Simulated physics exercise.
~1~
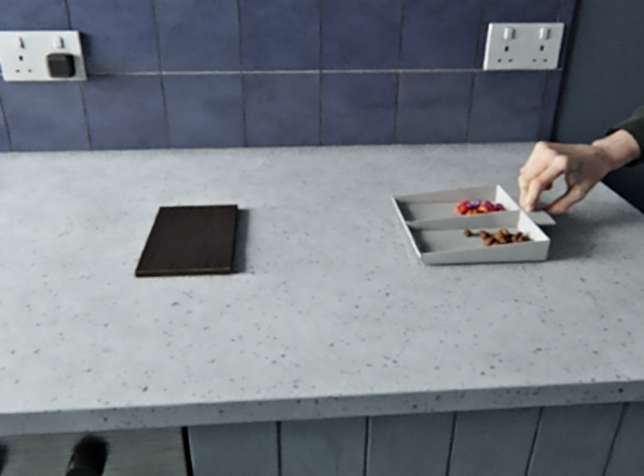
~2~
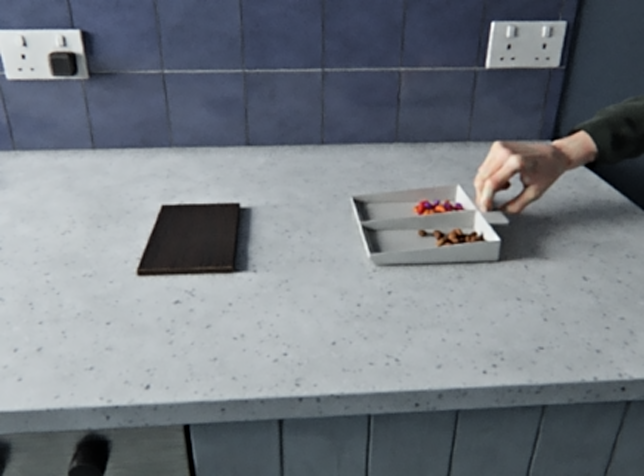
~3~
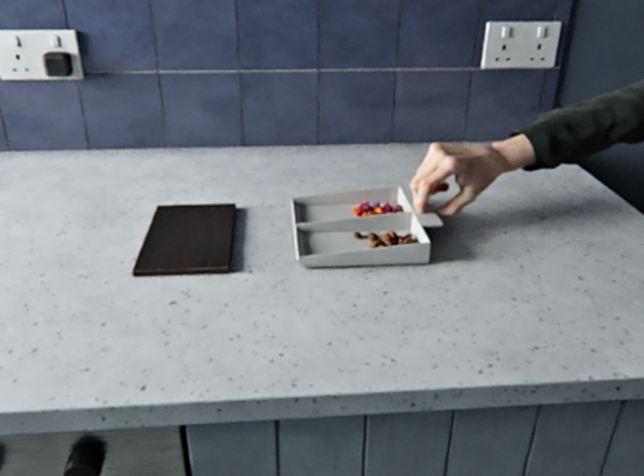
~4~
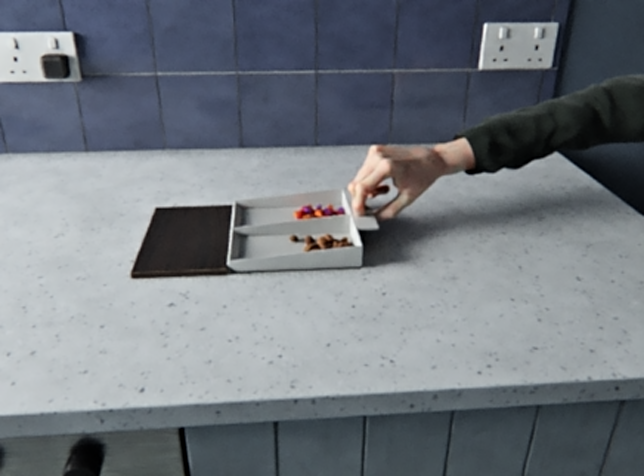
A shallow, light grey tray sits near the right side of a speckled grey worktop, with a hand gripping its right end. Its two compartments hold loose bits, brown pieces in the front and red, orange and purple ones in the back. The hand pushes the tray left across the surface towards a flat, dark board lying on the left. The dark-sleeved arm reaches further in as the gap closes, while both lots stay in their compartments. Finally the tray's left end meets the board's right edge, with the hand still at its right end and both lots inside.
